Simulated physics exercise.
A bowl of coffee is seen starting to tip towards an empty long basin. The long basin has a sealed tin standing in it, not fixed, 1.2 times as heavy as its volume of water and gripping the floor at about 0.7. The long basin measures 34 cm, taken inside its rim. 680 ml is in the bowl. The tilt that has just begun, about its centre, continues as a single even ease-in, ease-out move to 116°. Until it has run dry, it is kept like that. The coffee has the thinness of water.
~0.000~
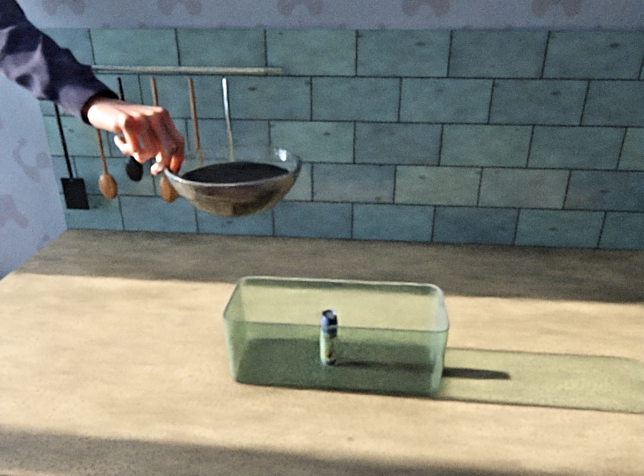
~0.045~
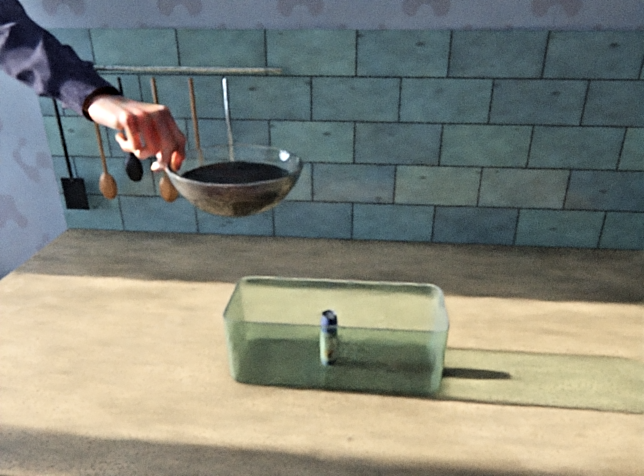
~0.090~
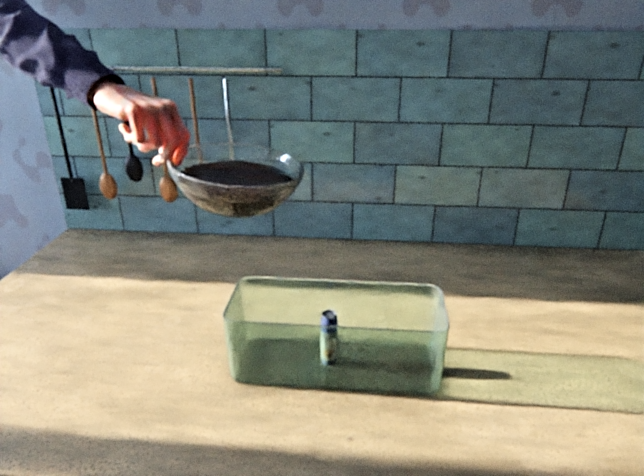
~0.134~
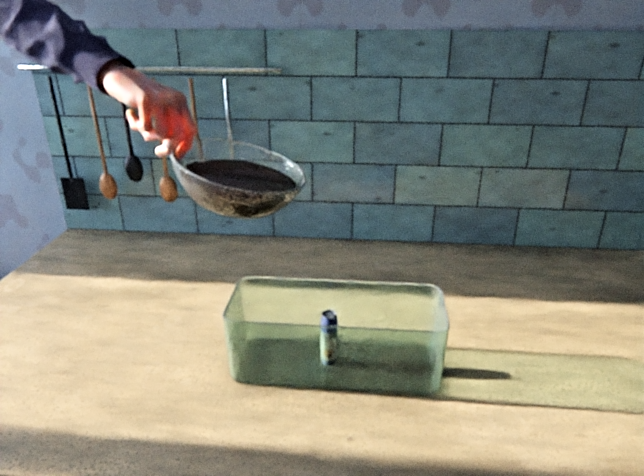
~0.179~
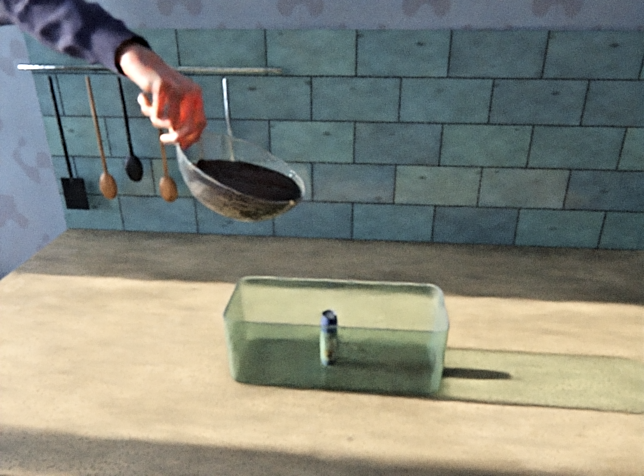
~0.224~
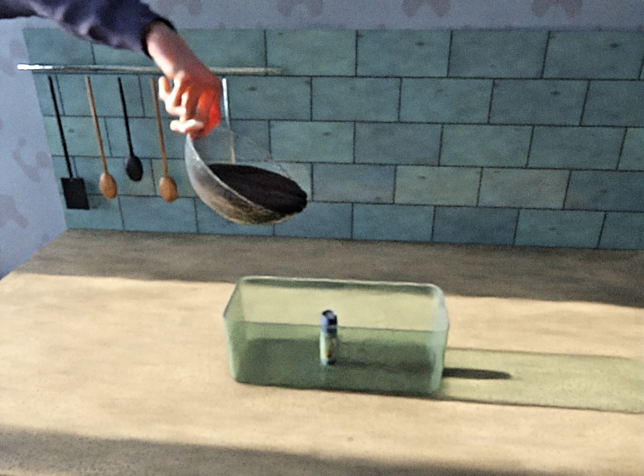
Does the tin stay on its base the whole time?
No: I'd say it will come down.
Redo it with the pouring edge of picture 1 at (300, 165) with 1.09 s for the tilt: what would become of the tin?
Result: Tin upright.
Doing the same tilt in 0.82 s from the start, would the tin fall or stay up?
In that case the tin does not tip.
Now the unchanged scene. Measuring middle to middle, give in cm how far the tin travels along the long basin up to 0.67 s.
It has moved some 1 cm.
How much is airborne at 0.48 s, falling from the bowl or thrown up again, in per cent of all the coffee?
Near 34 per cent of it all.
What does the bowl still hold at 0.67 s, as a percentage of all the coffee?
Roughly 0 percent remains.
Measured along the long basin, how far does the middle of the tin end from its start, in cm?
It finishes around 7.0 cm from where it began.
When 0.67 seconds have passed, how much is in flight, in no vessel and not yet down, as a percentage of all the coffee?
It comes to some 8 percent of the total.
After 0.48 s the tilt is 108° and 0 per cent is still to pour; the tin stands where it began.
After 0.67 s the tilt is 116° and 0 per cent is still to pour; the tin leans 7°.
After 0.87 s the tilt is 116° and 0 per cent is still to pour; the tin leans 13°.
After 1.08 s the tilt is 116° and 0 per cent is still to pour; the tin leans 25°.
In the end the tin lies on its side.
